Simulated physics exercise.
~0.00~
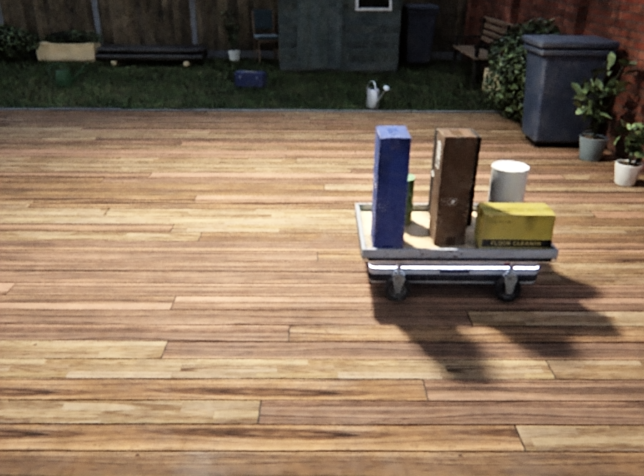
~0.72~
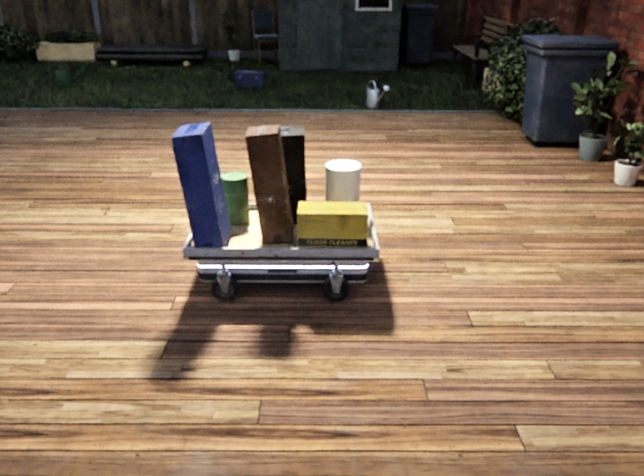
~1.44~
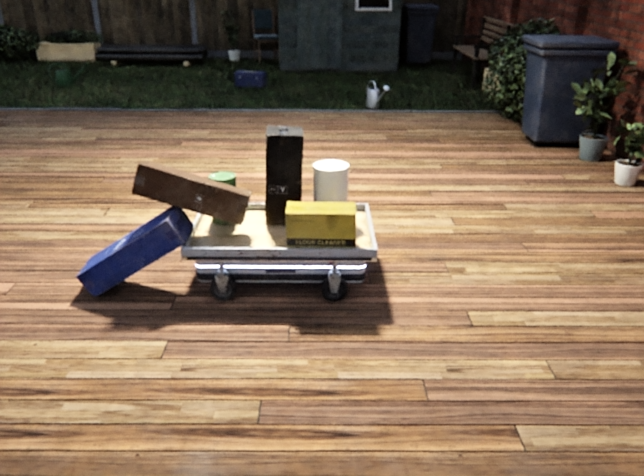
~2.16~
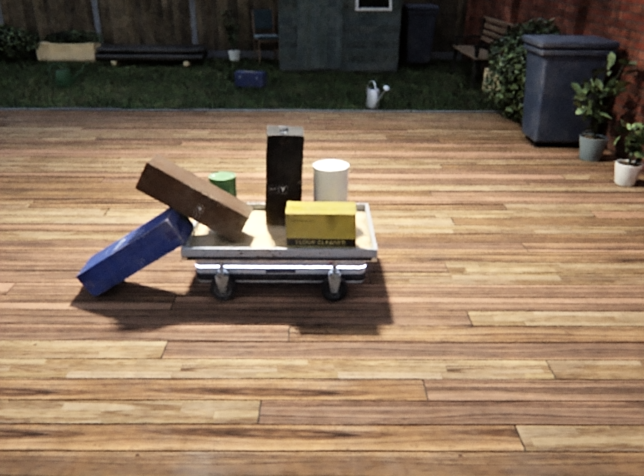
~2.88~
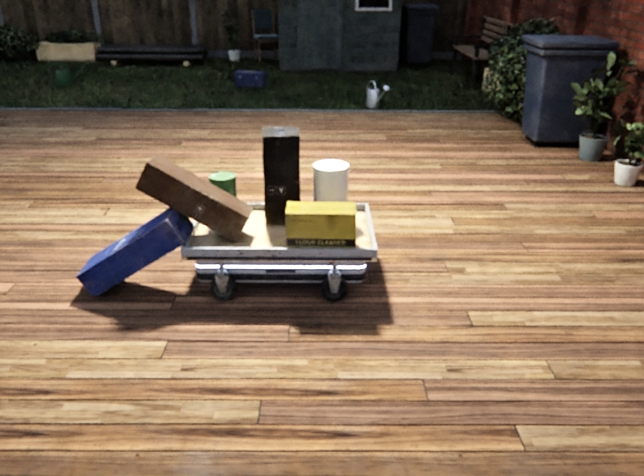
A low wheeled cart with a pale, rimmed deck rolls left across a sunlit wooden patio, seen from slightly above by a still camera, with grass, a shed and potted plants behind. It carries tall blue, brown and black boxes, a green canister, a white pail and a low yellow box. As the cart comes to a stop, the blue and brown boxes tip left. The blue box topples over the edge and the brown one falls after it. At the end, the blue box leans against the cart's left end, the brown box rests slanted above it, and the others stand upright.
